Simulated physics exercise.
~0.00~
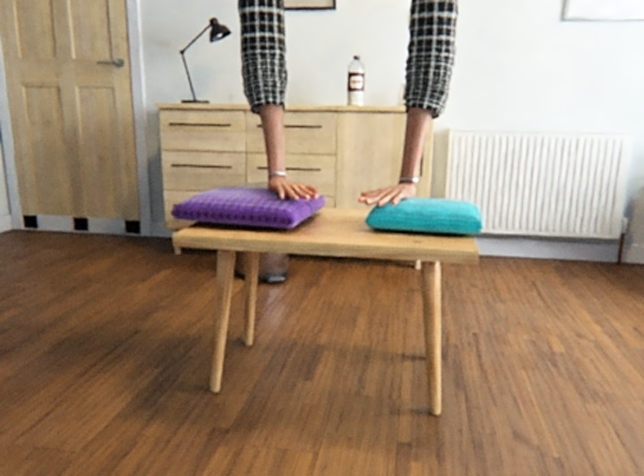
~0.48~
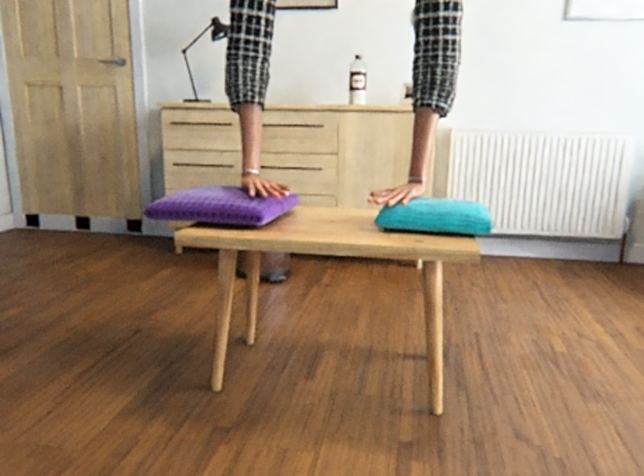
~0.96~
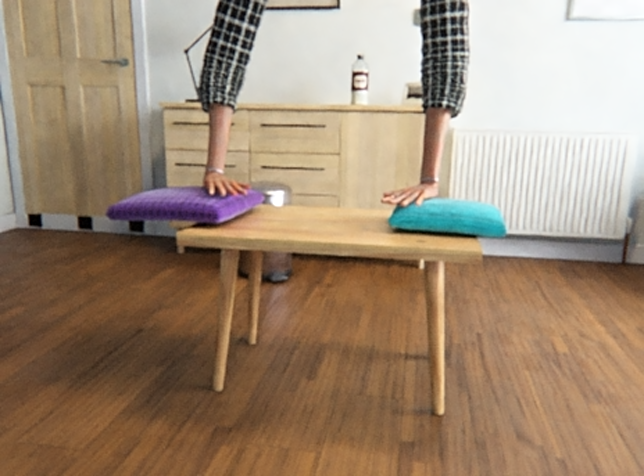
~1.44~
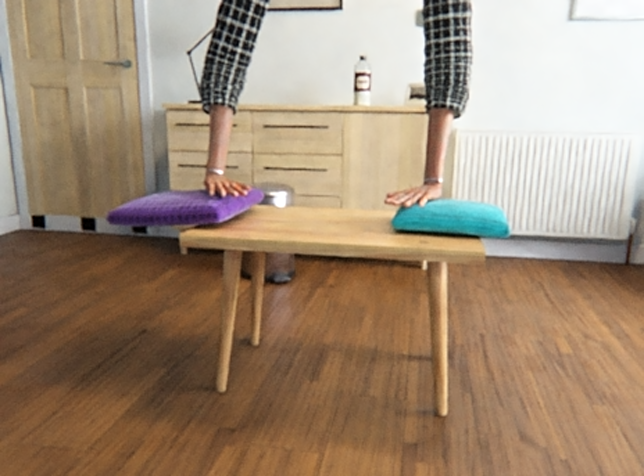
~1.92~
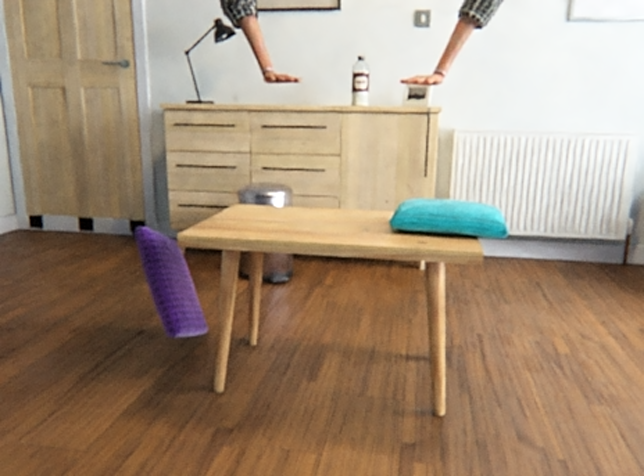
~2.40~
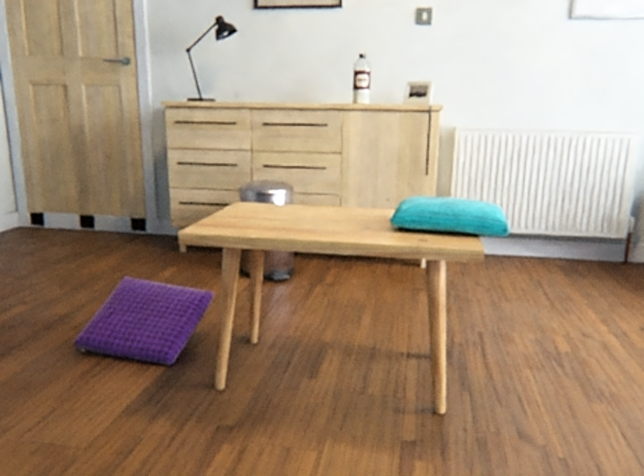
Two hands in checked sleeves press on a purple cushion and a turquoise soft bag at opposite ends of a wooden bench, seen from the front by a slightly swaying camera in a room with a brown wood floor. Behind stand a pale door, drawers holding a dark lamp and a bottle, and a white radiator. The hands slide the cushion left until it juts well past the edge, and the bag a little right. They let go and lift away. The cushion tips over the left end and drops to the floor, while the bag stays on the bench.
